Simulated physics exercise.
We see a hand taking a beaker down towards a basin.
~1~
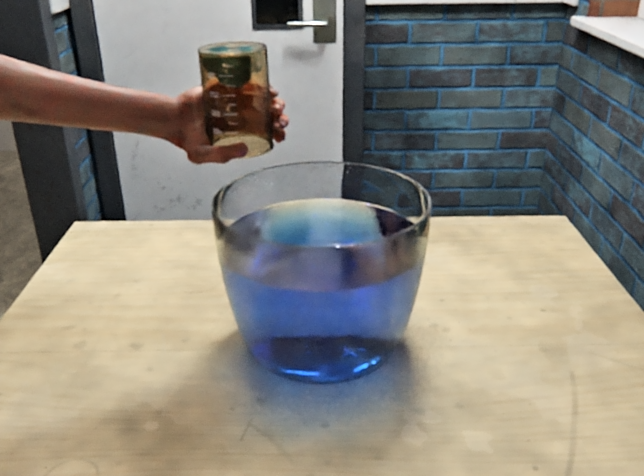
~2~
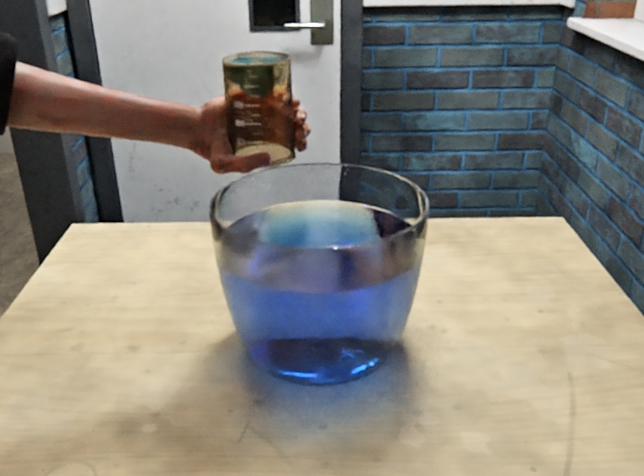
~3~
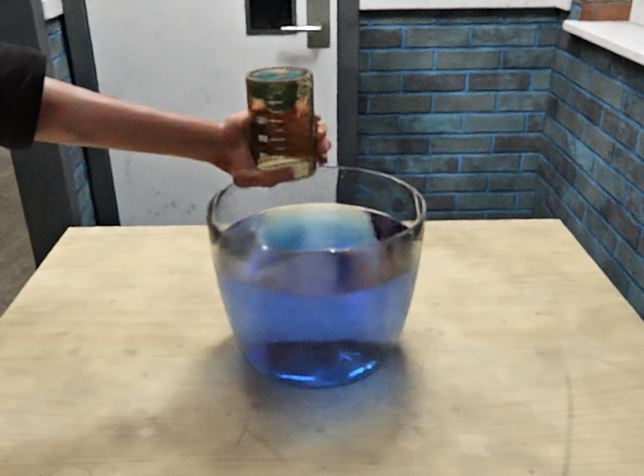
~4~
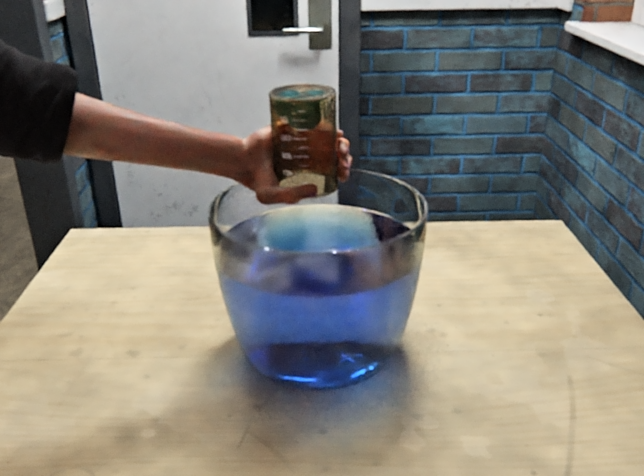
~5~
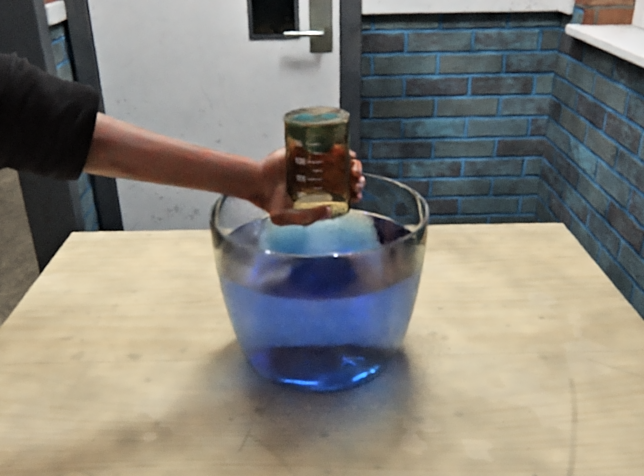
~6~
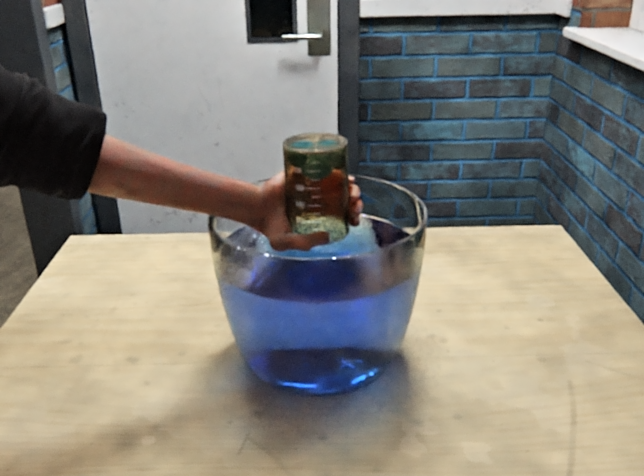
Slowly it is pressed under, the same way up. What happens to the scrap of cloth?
It keeps dry.
Next, the beaker enters the dyed water.
After that, air is trapped inside and holds the level down.
Finally, the beaker is under, still full of air, and the scrap of cloth is dry.
